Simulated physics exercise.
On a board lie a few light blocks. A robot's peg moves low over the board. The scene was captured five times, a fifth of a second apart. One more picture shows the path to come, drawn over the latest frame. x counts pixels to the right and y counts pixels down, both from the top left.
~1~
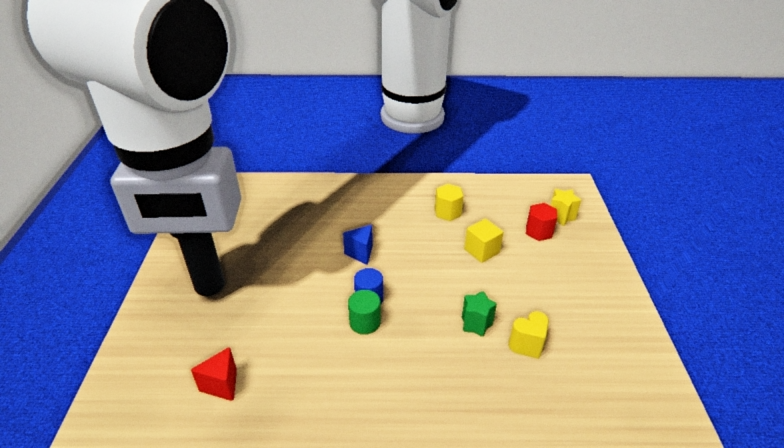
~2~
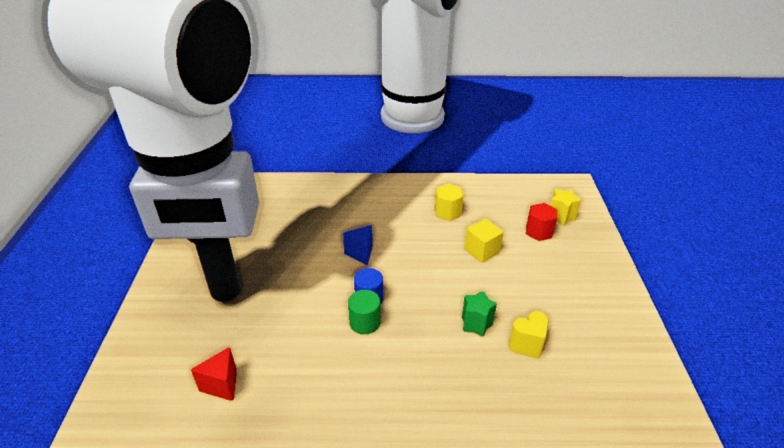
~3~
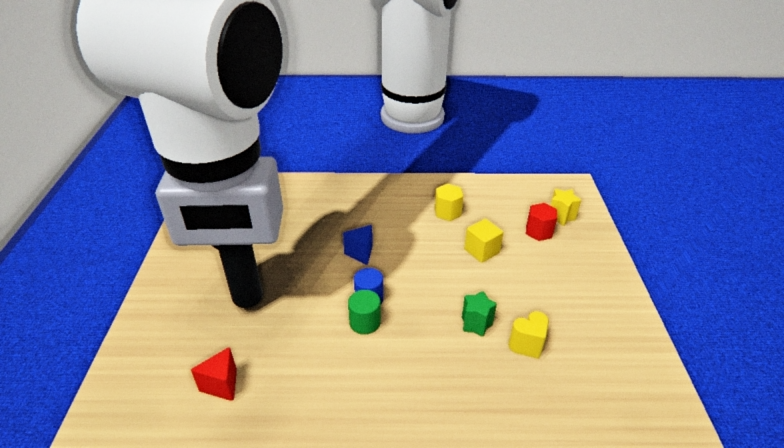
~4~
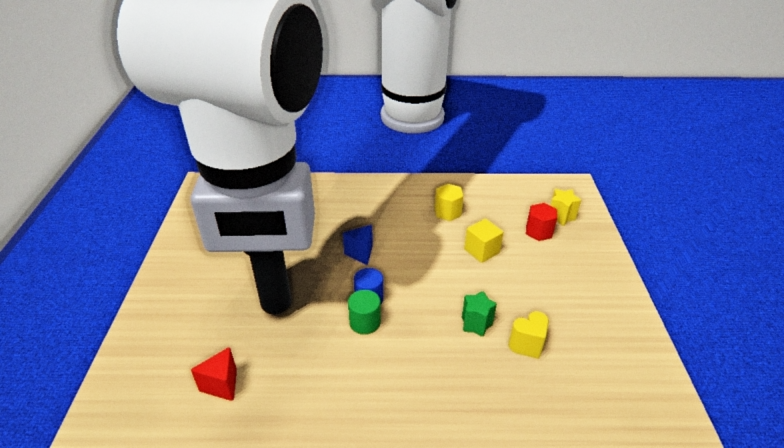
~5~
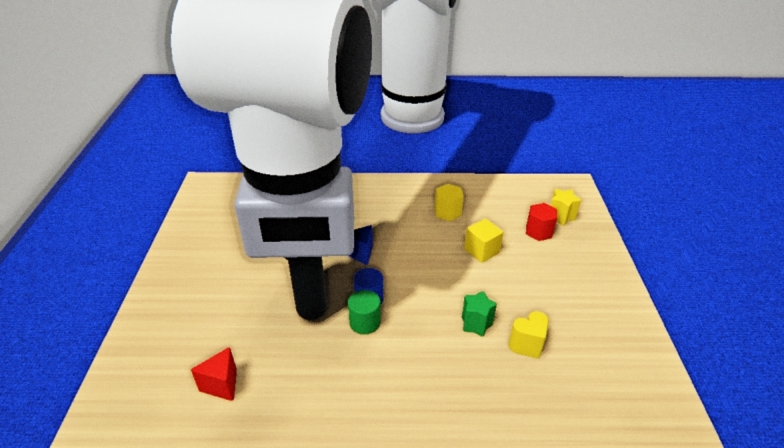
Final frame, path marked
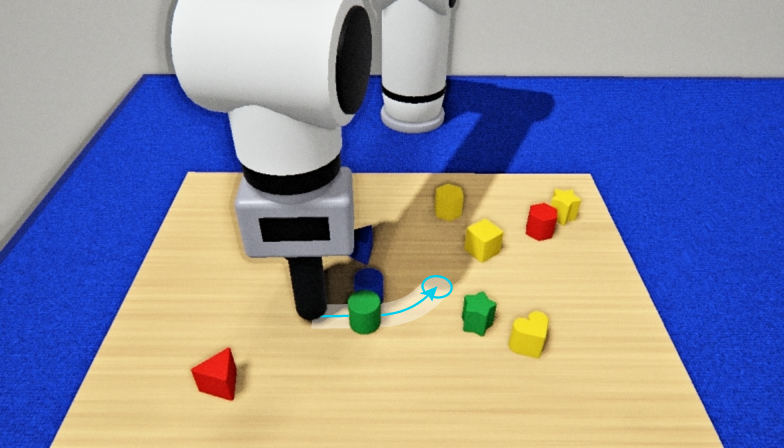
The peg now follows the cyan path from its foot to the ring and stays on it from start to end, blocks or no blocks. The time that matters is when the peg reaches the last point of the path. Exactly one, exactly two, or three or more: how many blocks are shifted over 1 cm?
I count two.
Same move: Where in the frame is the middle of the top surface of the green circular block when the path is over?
I'd guess (420, 311).
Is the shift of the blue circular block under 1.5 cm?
I believe not.
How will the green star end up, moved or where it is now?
The block you're asking about stays where it is.
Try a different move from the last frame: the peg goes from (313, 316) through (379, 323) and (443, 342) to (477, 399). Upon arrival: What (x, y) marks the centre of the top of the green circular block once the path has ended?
The middle of the upper face of the green circular block will lie at about (493, 329) in the picture.
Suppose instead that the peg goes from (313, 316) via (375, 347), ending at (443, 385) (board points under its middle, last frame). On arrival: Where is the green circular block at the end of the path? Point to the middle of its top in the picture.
I'd guess (390, 302).
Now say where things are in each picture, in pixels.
In the first frame, peg tip at (210, 287); block tops, green circular block at (364, 301); blue circular block at (369, 277); green star at (480, 302).
In the second frame, peg at (226, 292); blocks unchanged.
In the third frame, peg at (248, 298); blocks unchanged.
In the fourth frame, peg at (276, 304); blocks unchanged.
In the fifth frame, peg at (312, 309); green circular block at (364, 301); blue circular block at (369, 277); green star at (480, 302).
Path on the board, from (313, 316) over (360, 316) and (406, 310) to (437, 287).
On the path given first. One third of the way, peg at (361, 309); green circular block at (389, 304); blue circular block at (375, 275).
Two thirds of the way, peg at (407, 302); green circular block at (420, 311); blue circular block at (387, 270).
At the end, peg at (438, 280); green circular block at (420, 311); blue circular block at (387, 270); green star in place.
